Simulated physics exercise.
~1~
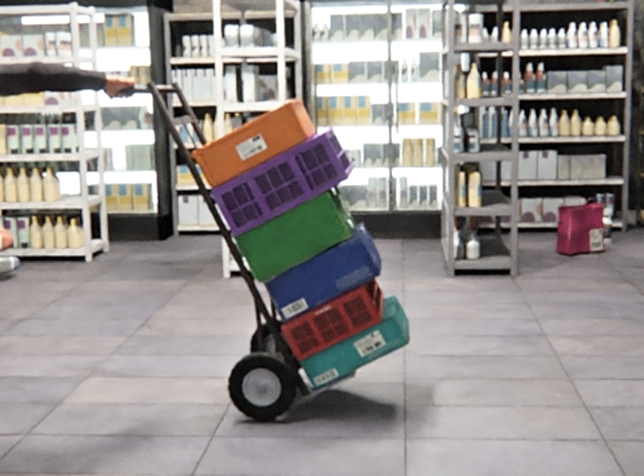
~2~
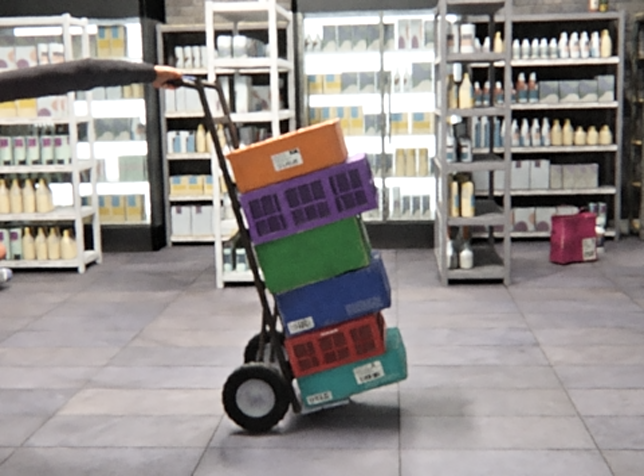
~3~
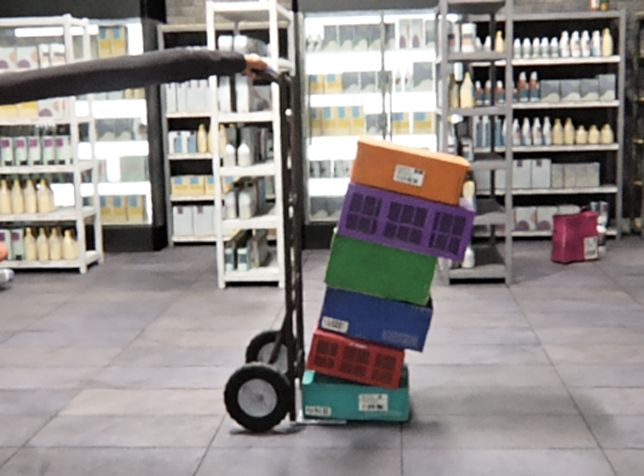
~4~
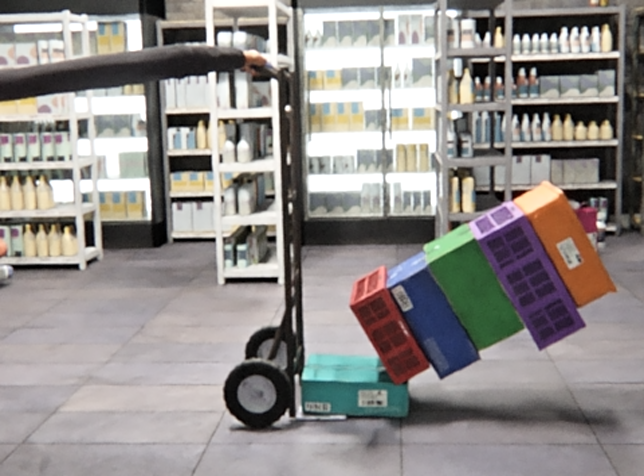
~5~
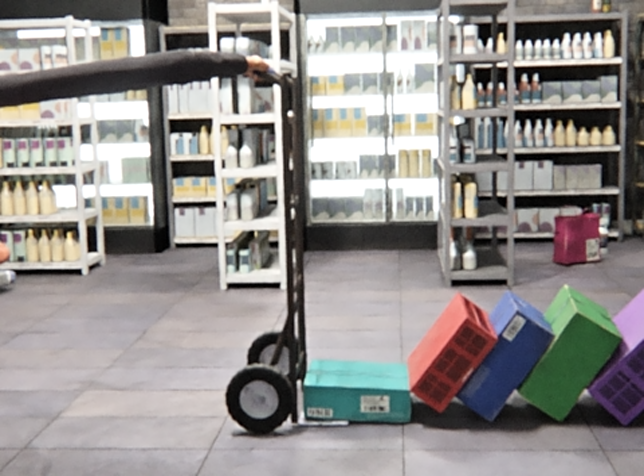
Shop aisle with lit shelves, an arm swinging a loaded sack truck upright, five stacked crates toppling right, turquoise one staying put.
